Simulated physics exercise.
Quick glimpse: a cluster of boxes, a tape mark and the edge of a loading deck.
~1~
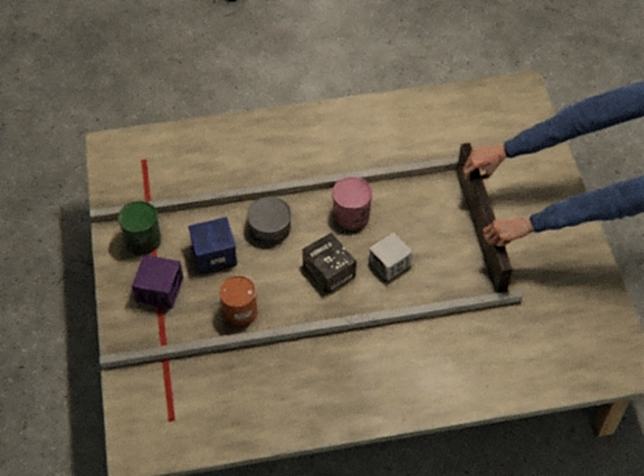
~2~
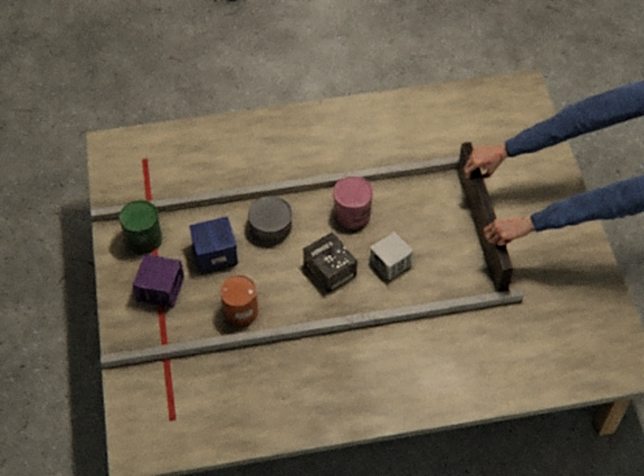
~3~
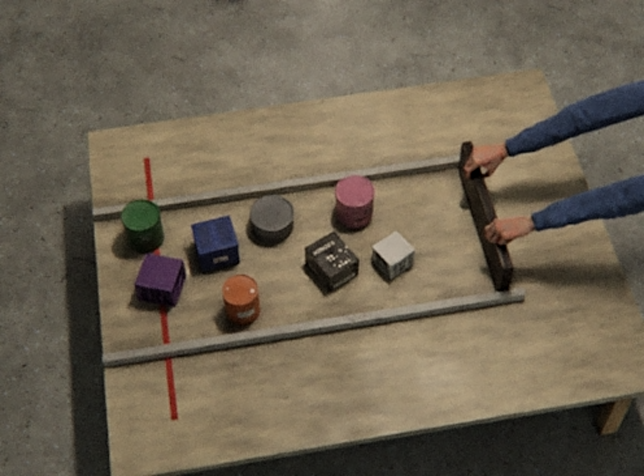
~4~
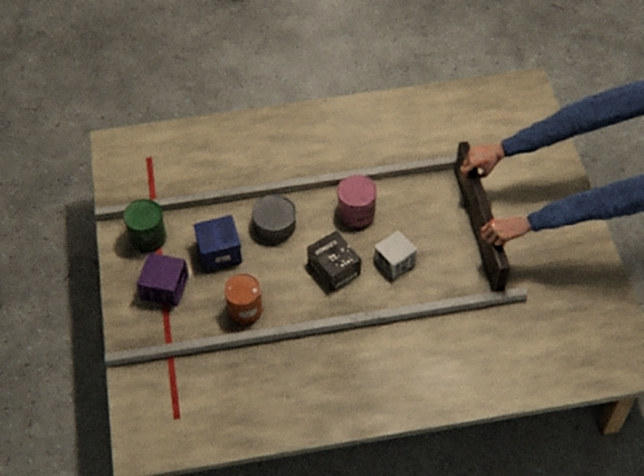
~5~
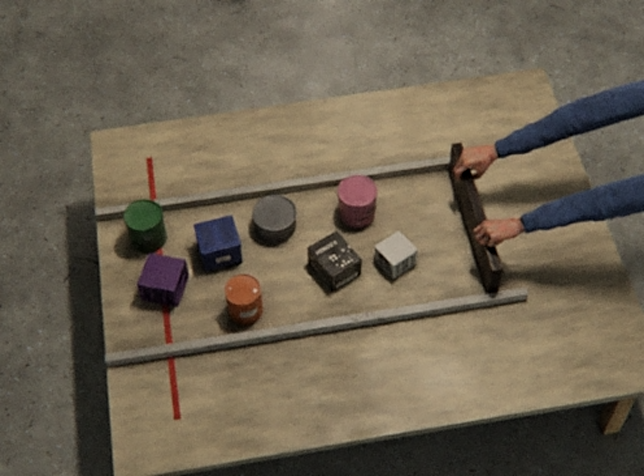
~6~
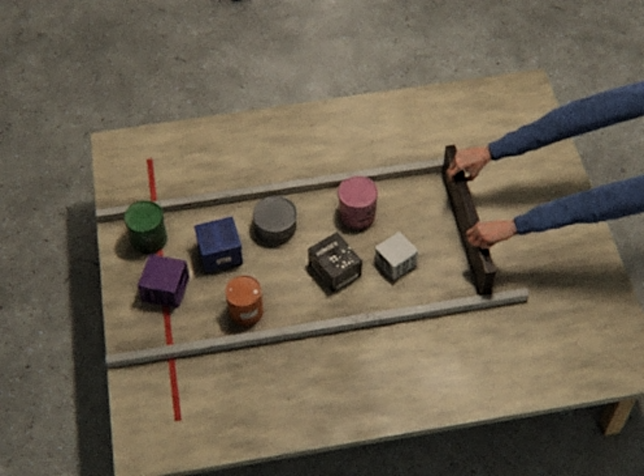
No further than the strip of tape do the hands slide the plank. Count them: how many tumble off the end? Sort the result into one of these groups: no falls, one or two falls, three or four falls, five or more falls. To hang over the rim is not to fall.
Three or four falls.
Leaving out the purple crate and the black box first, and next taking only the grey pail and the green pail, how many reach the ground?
Try 1: 1; try 2: 1.
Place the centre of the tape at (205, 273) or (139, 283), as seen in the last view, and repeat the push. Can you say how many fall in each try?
First 0, second 5.
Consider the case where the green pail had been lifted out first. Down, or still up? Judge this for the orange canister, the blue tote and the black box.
First, the orange canister is safe; next, the blue tote takes the fall; last, the black box is safe.
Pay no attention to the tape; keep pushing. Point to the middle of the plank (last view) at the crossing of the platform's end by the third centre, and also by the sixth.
The middle sits near (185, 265) at the first moment and near (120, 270) at the second.
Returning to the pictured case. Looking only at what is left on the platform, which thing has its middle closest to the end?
Answer: The grey pail.
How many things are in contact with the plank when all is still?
Count recorded: 3.
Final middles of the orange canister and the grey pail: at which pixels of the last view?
The orange canister at (148, 316), the grey pail at (98, 233).
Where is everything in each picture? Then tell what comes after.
In the first picture, green pail (141, 228); purple crate (158, 281); blue tote (213, 245); plank (483, 217); tape (157, 280).
In the second picture, purple crate (159, 281); black box (330, 262).
In the third picture, blue tote (216, 244); orange canister (242, 300).
In the fourth picture, green pail (146, 226); grey pail (275, 219).
In the fifth picture, purple crate (164, 280); plank (474, 217).
In the sixth picture, green pail (146, 228); purple crate (164, 281); blue tote (219, 245); plank (468, 219); tape (163, 279).
Soon after, none off yet; green pail at rest near (146, 228); purple crate at rest near (164, 281); blue tote at rest near (219, 245).
Then, none off yet; green pail at rest near (146, 228); purple crate at rest near (162, 283); blue tote moved about its own width near (182, 251).
By the end, the number that fall off is three or four; fallen, blue tote, purple crate and green pail.
